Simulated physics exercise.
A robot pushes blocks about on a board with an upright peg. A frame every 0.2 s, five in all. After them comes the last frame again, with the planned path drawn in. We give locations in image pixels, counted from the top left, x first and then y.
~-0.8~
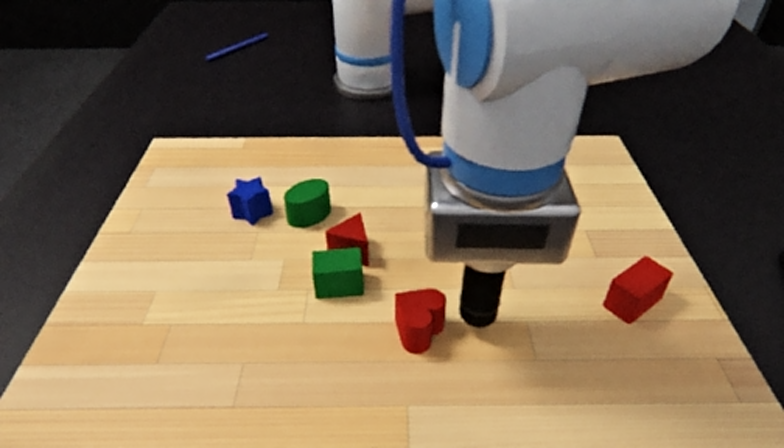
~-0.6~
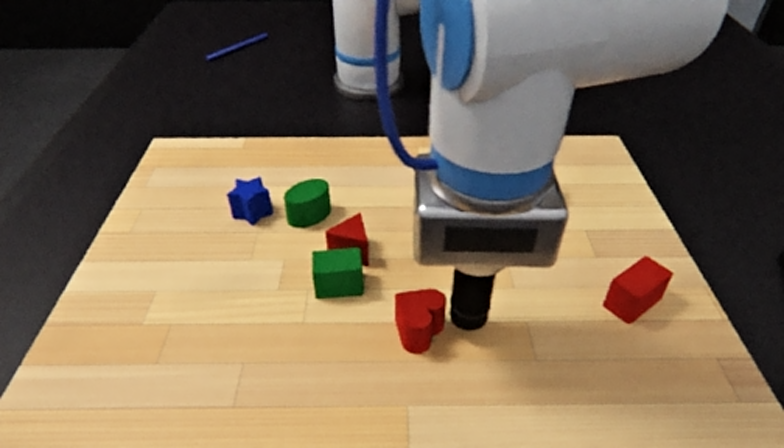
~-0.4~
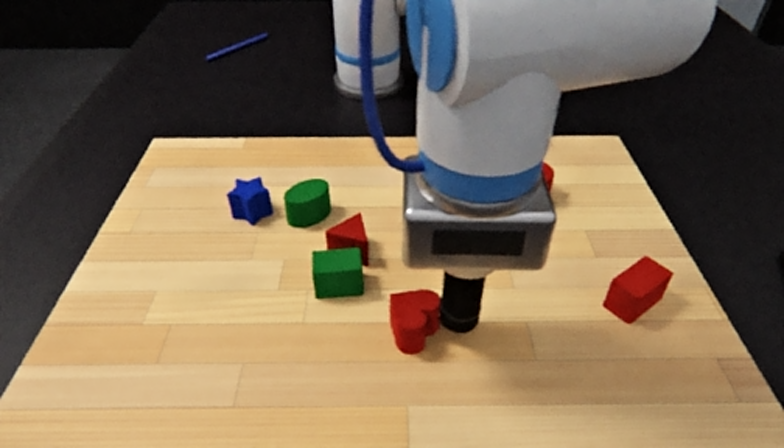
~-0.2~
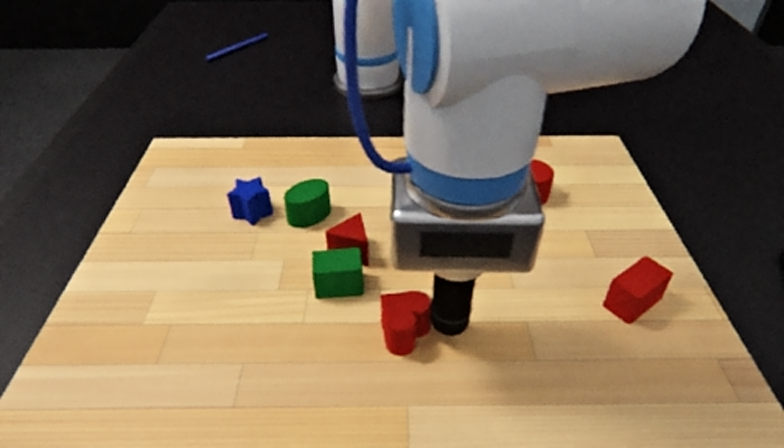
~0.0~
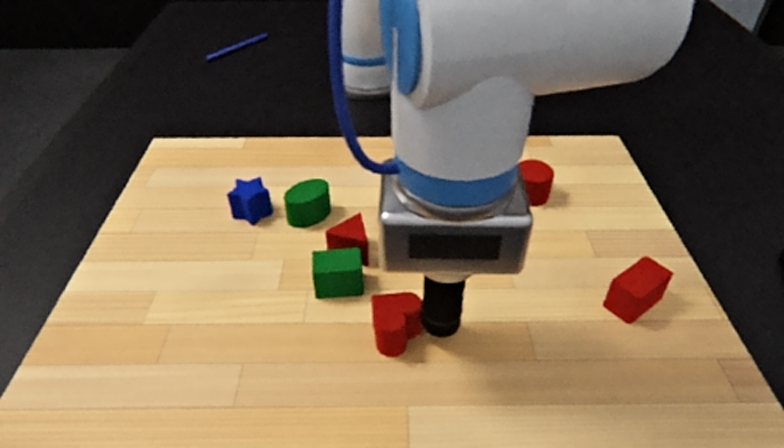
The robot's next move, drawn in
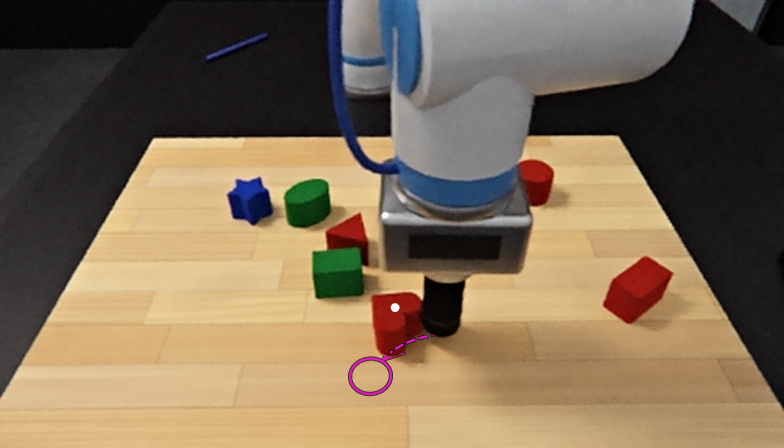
A white and blue robot arm with a black peg reaches over a pale wooden board on a dark table, seen from a fixed, raised view. A blue star, green oval, red triangle and green rectangular block sit left of centre, a red heart beside the peg, and a red block at right. The arm slides left, nudging the heart slightly left and uncovering a red round block behind.
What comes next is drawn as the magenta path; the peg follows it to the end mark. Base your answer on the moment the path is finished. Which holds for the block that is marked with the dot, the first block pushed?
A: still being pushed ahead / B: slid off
B (slid off)
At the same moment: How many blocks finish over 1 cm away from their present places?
My answer is one.
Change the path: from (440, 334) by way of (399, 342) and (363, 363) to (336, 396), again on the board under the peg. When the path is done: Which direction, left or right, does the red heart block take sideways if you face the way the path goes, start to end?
It goes right.
Path on the board, from (440, 334) via (412, 341) and (388, 355), ending at (370, 376); the dot is on the red heart block.
On the path given first. Halfway along, peg at (399, 336); red heart block at (354, 311), turned 15° clockwise.
At the end, peg at (370, 365); green rectangular block in place; red heart block at (351, 311), turned 15° clockwise.
